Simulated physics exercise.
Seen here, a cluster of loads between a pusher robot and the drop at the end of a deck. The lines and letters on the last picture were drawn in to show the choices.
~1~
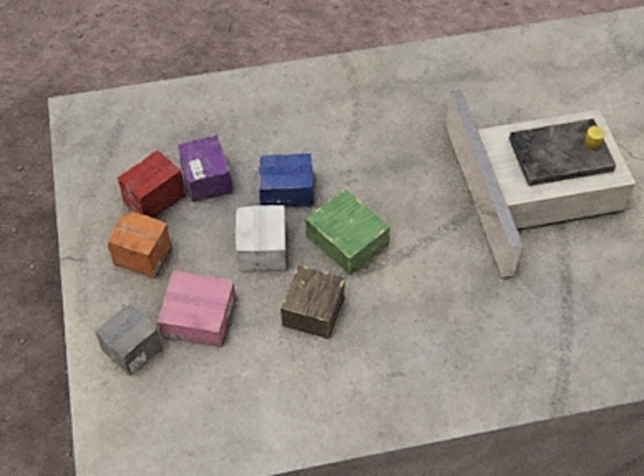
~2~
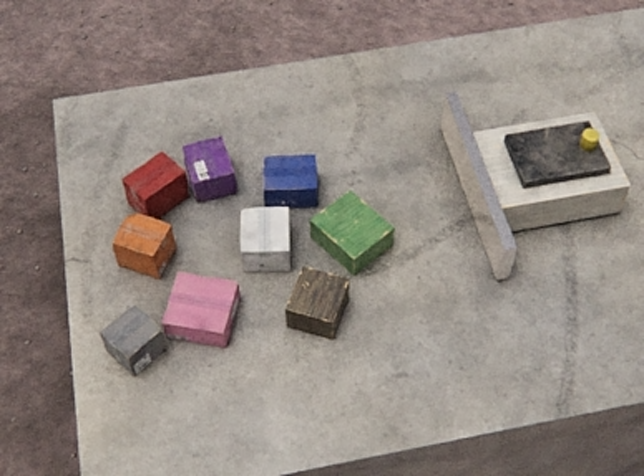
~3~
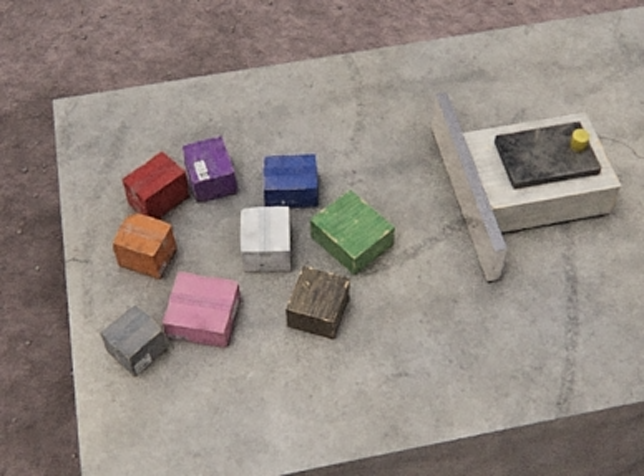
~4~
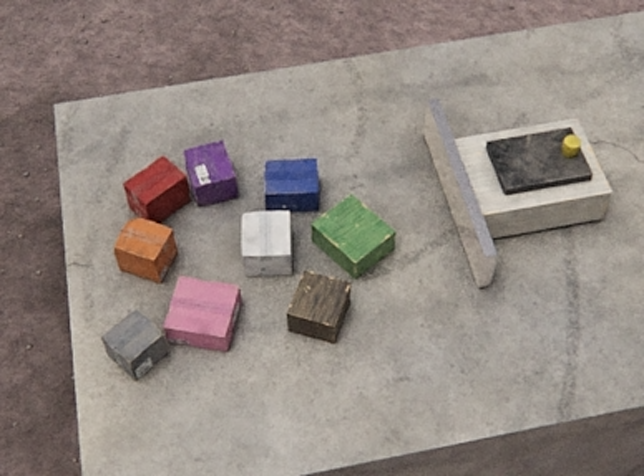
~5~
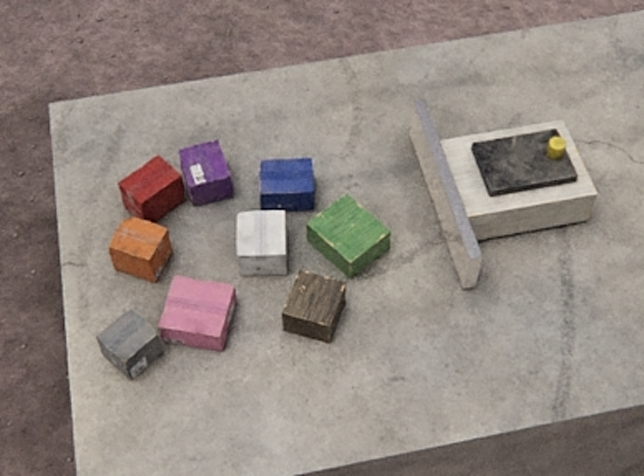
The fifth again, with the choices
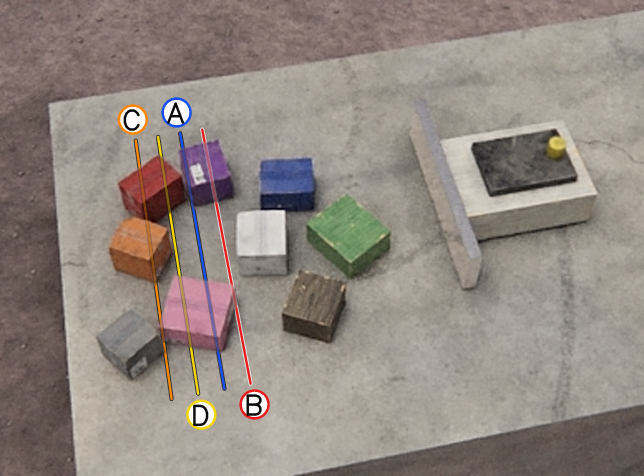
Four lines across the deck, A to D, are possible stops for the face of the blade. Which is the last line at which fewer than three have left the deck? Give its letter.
C.
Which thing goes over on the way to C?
The orange box goes over.
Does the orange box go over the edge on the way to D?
Yes.
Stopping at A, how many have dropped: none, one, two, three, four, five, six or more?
In all, none.
On the marked copy, A at (200, 250); B at (224, 246); C at (152, 258); D at (176, 254).
With C. Early on, robot (415, 180); green crate (312, 234); grey parcel (130, 344).
Further on, robot (309, 198); orange box (99, 262); grey parcel (125, 347).
At the end, robot (227, 212); orange box over the edge; white box (70, 276); one fallen.
As for the rest, A is within the limit but short; B is within the limit but short; D is within the limit but short.
